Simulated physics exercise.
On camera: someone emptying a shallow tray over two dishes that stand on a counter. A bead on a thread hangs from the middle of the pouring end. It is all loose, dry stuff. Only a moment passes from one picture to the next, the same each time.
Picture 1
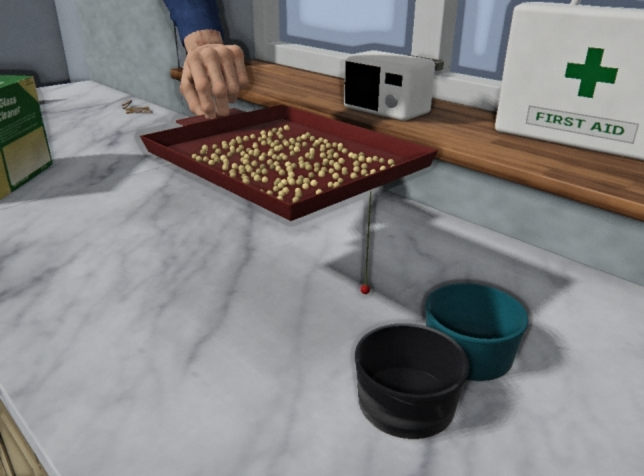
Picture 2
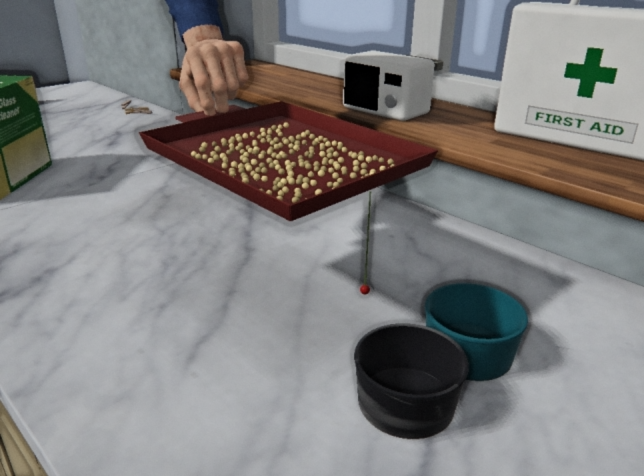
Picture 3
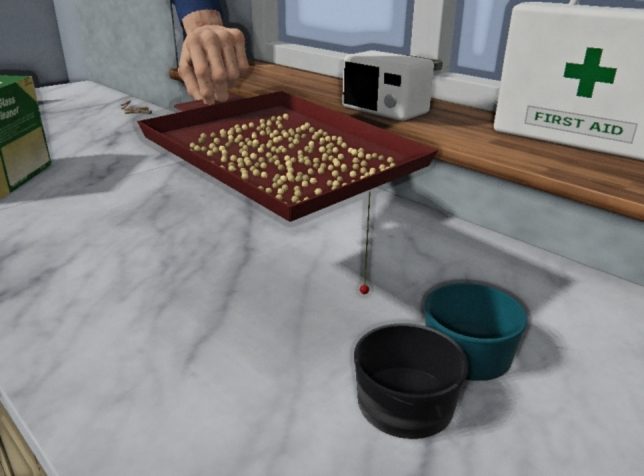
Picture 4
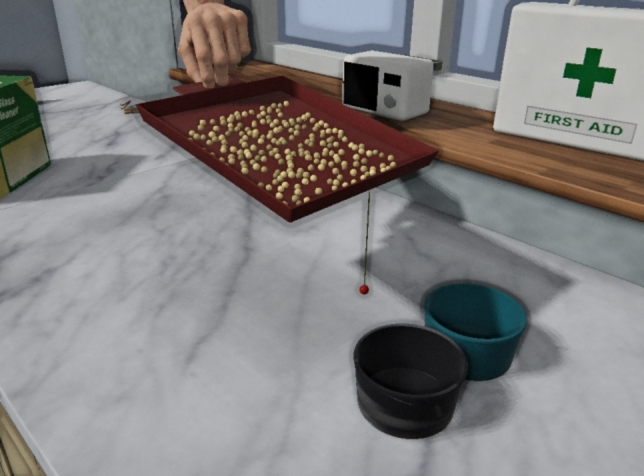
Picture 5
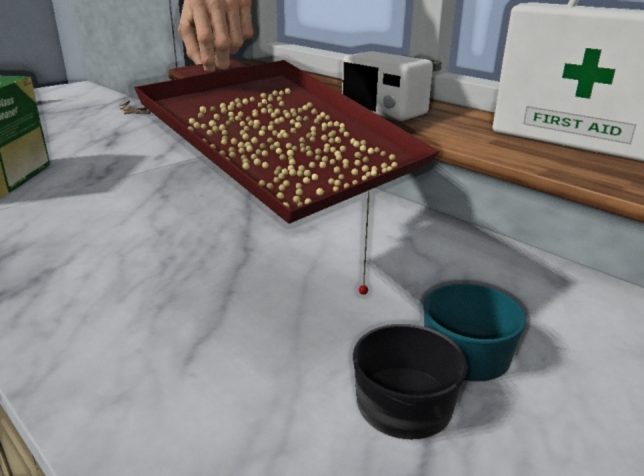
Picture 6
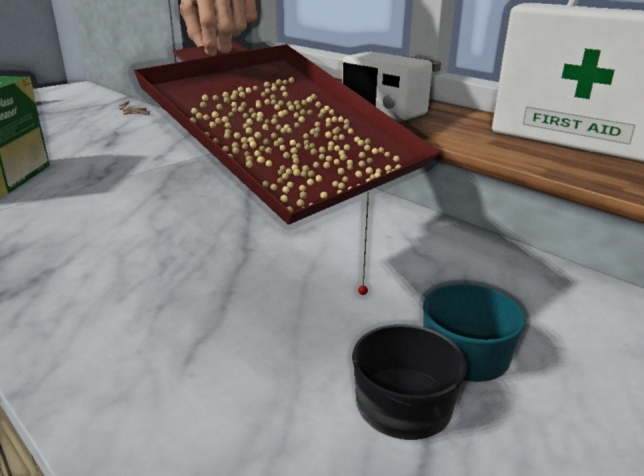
The footage shows a hand gradually raising the far end of a shallow red tray of pale, round beans above a marble counter, tilting it toward a black dish and a teal dish as the beans begin shifting across it.
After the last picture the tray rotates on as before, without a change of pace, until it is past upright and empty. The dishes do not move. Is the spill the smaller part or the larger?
The two hold under half of the load.
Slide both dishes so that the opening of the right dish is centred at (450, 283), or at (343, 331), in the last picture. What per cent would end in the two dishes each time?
About 60 and 60 per cent.
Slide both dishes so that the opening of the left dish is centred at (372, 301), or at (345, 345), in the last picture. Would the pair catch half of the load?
In turn: Less than half; the larger part.
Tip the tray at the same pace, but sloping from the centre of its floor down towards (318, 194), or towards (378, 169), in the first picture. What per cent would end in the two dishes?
Near 0 % and 0 %.
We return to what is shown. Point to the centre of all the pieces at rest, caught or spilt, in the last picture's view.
At about (378, 385).
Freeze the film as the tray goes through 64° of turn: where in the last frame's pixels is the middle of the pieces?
Near (354, 190).
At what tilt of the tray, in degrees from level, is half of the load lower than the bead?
Near 105 degrees.
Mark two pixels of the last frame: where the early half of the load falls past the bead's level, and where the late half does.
At about (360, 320), then at (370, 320).
Just after the last frame, tray tipped steeply; almost all on the tray; just a few in the left dish; just a few in the right dish; just a few outside both; about a tenth in the air.
A moment on, tray tipped past a quarter turn; about a tenth on the tray; about a tenth in the left dish; just a few in the right dish; roughly a quarter outside both; roughly half in the air.
Further on, tray tipped past a quarter turn; roughly a quarter in the left dish; about a tenth in the right dish; roughly two thirds outside both.
When it is over, tray tipped past a quarter turn; roughly a quarter in the left dish; about a tenth in the right dish; roughly two thirds outside both.
